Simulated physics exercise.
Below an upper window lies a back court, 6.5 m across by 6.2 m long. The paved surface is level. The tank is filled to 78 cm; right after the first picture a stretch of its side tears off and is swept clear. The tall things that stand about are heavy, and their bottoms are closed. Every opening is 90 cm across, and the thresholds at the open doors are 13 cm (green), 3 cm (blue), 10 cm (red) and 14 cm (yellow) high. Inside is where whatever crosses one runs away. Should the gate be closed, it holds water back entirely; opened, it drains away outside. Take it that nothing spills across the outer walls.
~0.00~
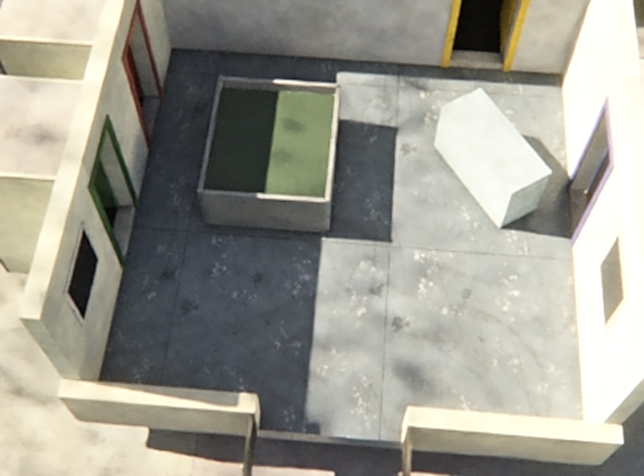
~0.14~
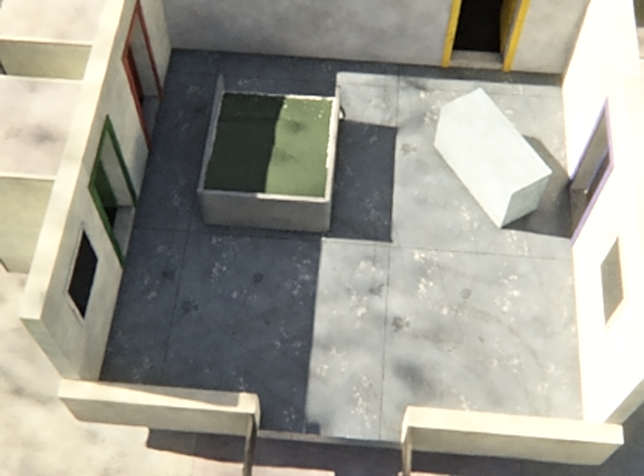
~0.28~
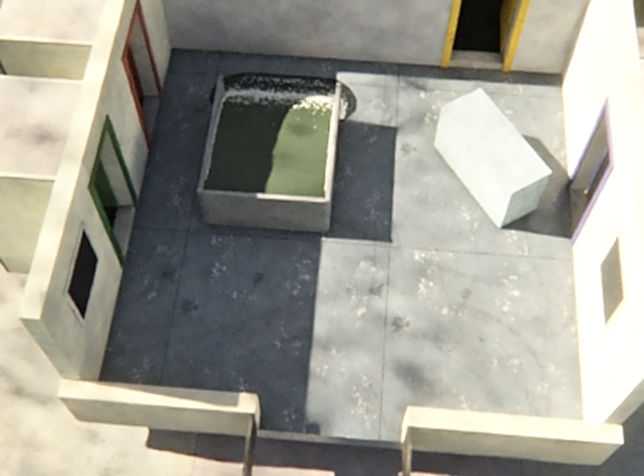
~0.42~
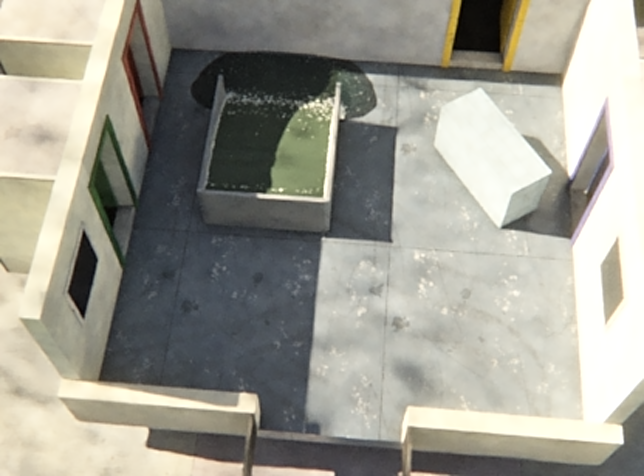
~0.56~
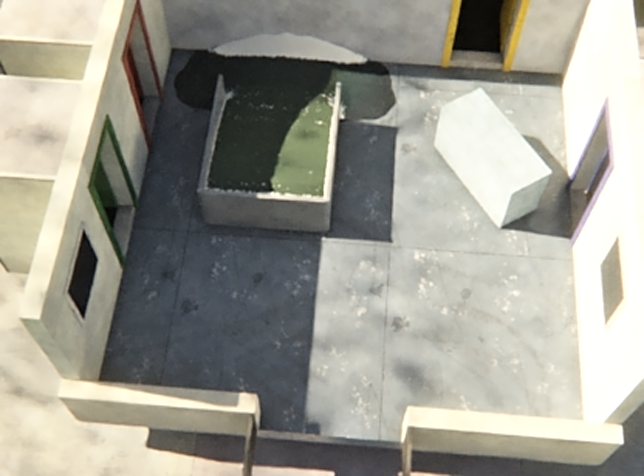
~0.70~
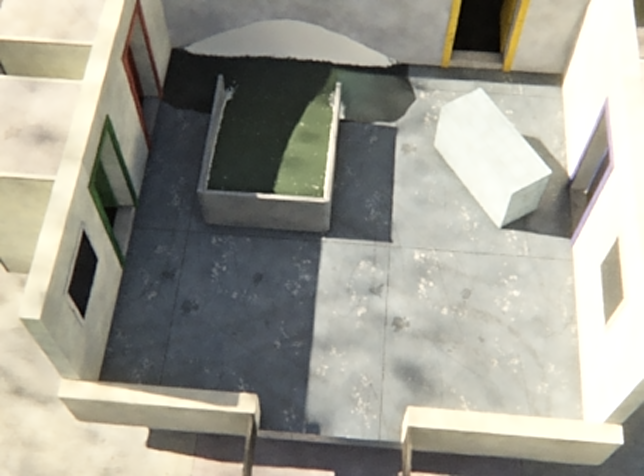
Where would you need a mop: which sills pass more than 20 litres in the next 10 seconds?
One by one: My guess is the green door lets through less than the limit, my guess is the blue door lets through more than the limit, my guess is the red door lets through more than the limit, my guess is the yellow door lets through less than the limit.
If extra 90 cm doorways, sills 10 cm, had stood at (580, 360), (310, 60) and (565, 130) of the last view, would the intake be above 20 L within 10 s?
In that order: Not over, over, over.
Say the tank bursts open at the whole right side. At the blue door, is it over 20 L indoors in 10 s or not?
Blue: Exceeds.
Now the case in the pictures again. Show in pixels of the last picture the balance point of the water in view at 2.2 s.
(298, 109).
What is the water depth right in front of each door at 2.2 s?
In centimetres - green: 2, blue: 0, red: 17, yellow: 9.
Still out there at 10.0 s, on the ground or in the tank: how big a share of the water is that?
Around 88 percent of the water.
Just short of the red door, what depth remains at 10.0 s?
5.5 cm.
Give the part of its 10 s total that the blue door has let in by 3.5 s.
Some 0 per cent by then.
After 1.4 s water covers 15 % of the floor and is deepest (62 cm) near (183, 51); green door not reached, blue door not reached, red door not reached, yellow door 6 cm at the sill, 0 L in.
After 2.2 s water covers 35 % of the floor and is deepest (48 cm) near (172, 51); green door not reached, blue door not reached, red door 17 cm at the sill, 2 L in, yellow door 9 cm at the sill, 0 L in.
After 3.5 s water covers 60 % of the floor and is deepest (30 cm) near (538, 75); green door 6 cm at the sill, 0 L in, blue door 7 cm at the sill, 3 L in, red door 16 cm at the sill, 32 L in, yellow door 7 cm at the sill, 0 L in.
After 6.0 s water covers 80 % of the floor and is deepest (16 cm) near (95, 398); green door 4 cm at the sill, 0 L in, blue door 10 cm at the sill, 88 L in, red door 8 cm at the sill, 48 L in, yellow door 14 cm at the sill, 4 L in.
After 10.0 s water covers 100 % of the floor and is deepest (12 cm) near (572, 280); green door 4 cm at the sill, 0 L in, blue door 7 cm at the sill, 145 L in, red door 6 cm at the sill, 48 L in, yellow door 9 cm at the sill, 5 L in.
